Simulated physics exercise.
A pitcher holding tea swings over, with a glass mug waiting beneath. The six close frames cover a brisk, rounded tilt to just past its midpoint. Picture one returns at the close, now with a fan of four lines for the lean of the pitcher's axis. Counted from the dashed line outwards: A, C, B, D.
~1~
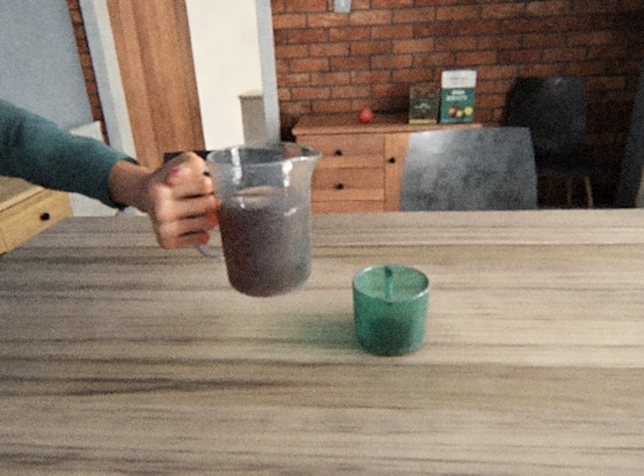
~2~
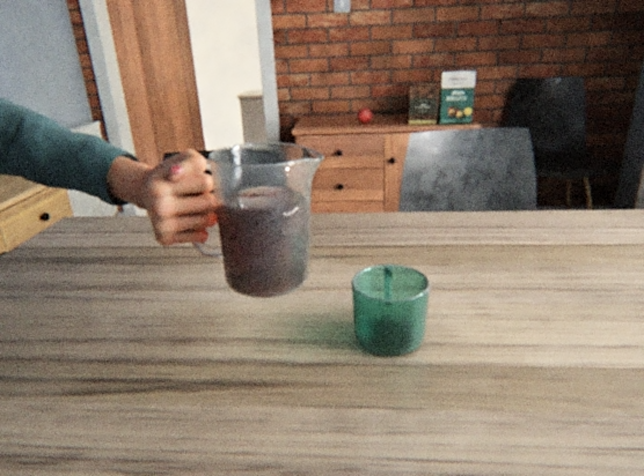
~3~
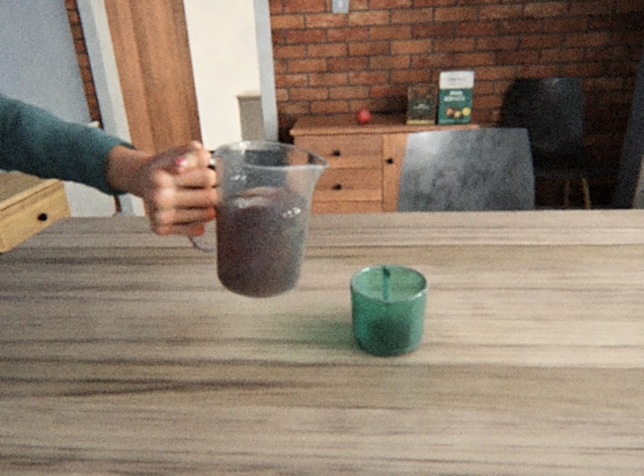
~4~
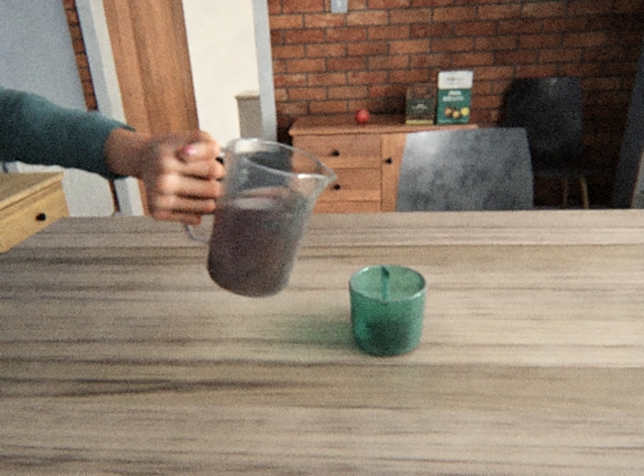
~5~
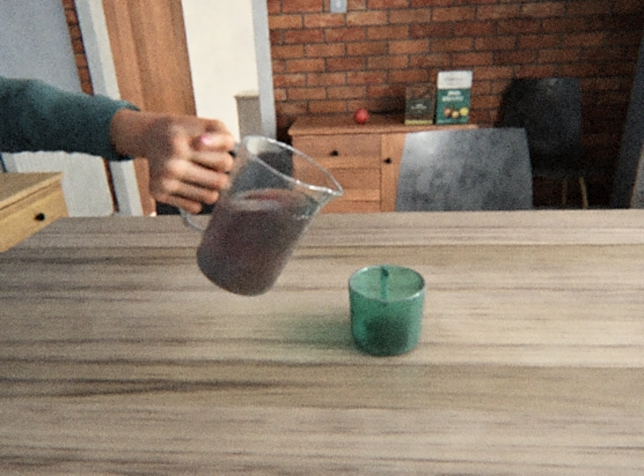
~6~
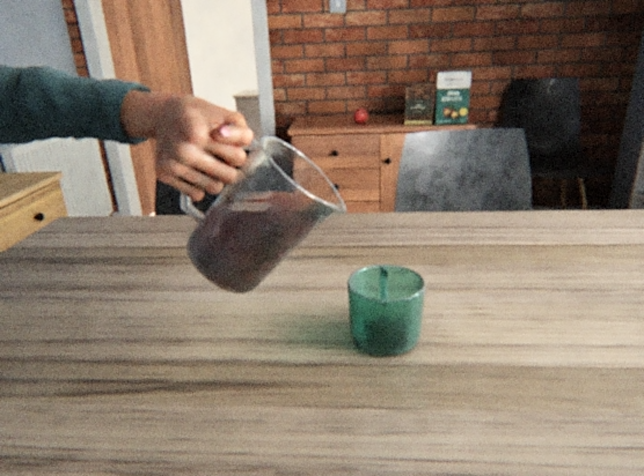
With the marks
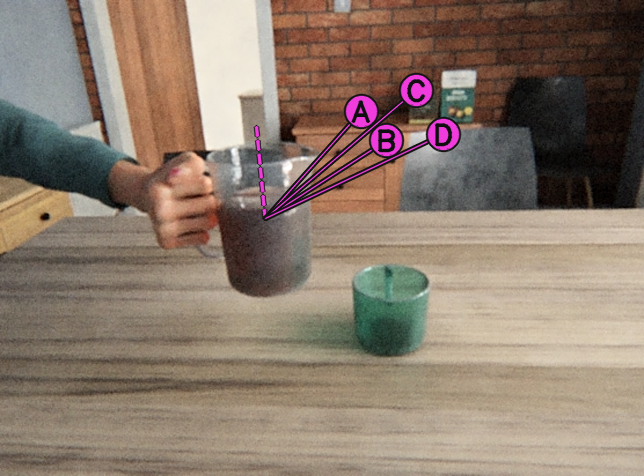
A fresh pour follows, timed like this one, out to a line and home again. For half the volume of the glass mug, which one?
Choose D.
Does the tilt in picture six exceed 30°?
Yes.
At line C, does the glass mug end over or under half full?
Under half.
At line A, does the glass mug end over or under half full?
Under half.
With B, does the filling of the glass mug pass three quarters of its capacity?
No, it does not.
In magenta, A at (350, 123); B at (372, 149); C at (403, 101); D at (427, 141).
Choosing A, the glass mug ends with about 3 % of what it can hold.
Choosing B, the glass mug ends with about 25 % of what it can hold.
Choosing C, the glass mug ends with about 11 % of what it can hold.
Choosing D, the glass mug ends with about 47 % of what it can hold.
